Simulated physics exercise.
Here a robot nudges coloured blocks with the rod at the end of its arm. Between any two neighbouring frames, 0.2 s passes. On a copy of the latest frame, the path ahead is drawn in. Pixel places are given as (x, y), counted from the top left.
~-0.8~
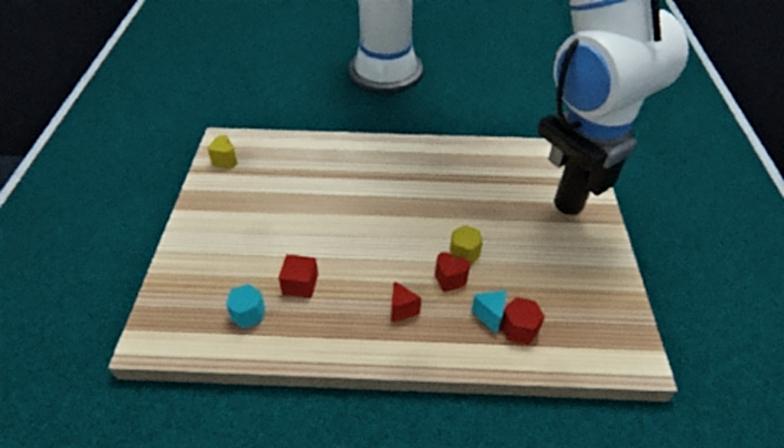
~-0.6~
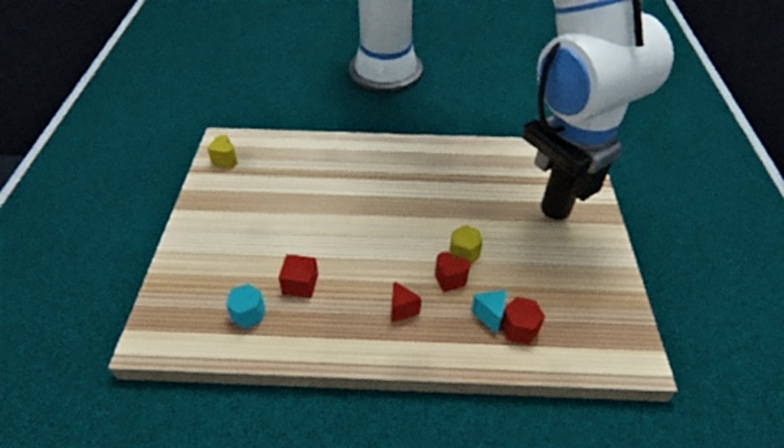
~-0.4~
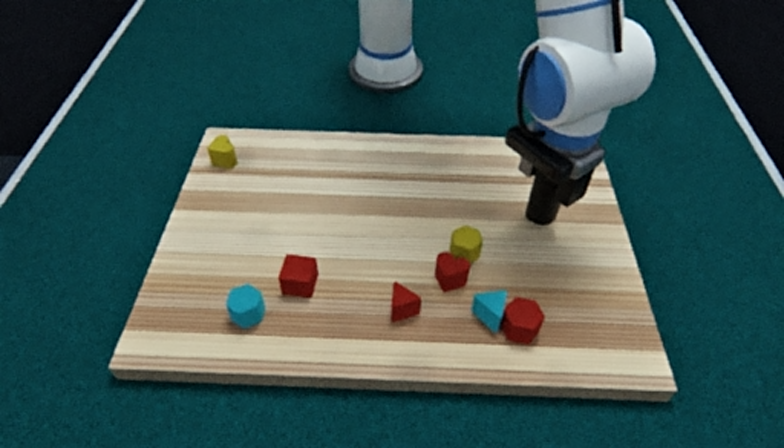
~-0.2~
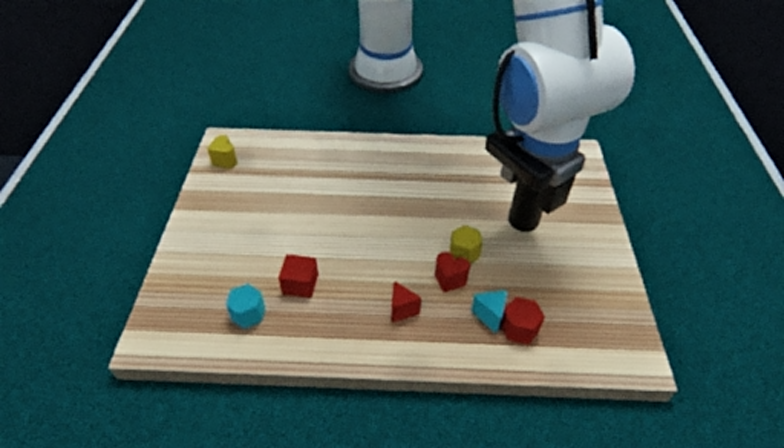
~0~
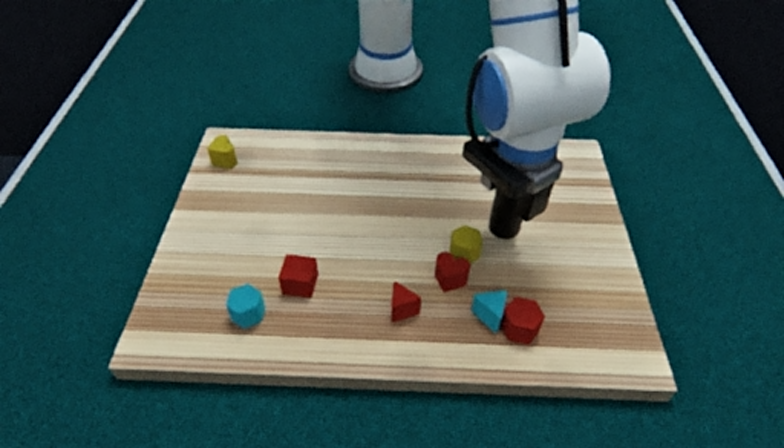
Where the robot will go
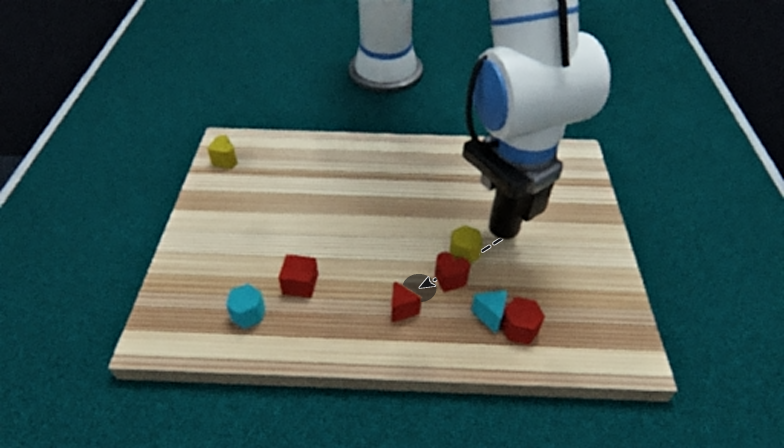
On a wooden board over green cloth, a robot arm moves its black rod leftward toward a yellow block, the coloured blocks staying still.
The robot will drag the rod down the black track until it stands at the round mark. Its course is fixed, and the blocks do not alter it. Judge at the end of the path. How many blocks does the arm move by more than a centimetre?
Displaced: Three or more.
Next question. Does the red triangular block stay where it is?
No, it doesn't check out.
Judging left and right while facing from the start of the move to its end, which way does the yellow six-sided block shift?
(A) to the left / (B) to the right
Correct choice: B.
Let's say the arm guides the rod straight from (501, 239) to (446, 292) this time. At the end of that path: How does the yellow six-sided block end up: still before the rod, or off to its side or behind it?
Most likely the yellow six-sided block slides off.
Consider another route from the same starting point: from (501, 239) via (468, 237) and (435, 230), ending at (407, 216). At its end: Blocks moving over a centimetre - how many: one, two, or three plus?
The count will be 1.
The line goes from (501, 239) through (463, 263) to (420, 288).
On the path given first. One third of the way, rod at (478, 245); red heart-shaped block at (450, 265), turned 20° anticlockwise; yellow six-sided block at (449, 245).
Two thirds of the way, rod at (450, 262); red heart-shaped block at (432, 280), turned 65° anticlockwise; yellow six-sided block at (418, 252), turned 25° clockwise.
At the end, rod at (420, 277); red triangular block at (391, 308), turned 50° clockwise; red heart-shaped block at (415, 300), turned 110° anticlockwise; yellow six-sided block at (393, 256), turned 80° clockwise; turquoise triangular block unmoved.
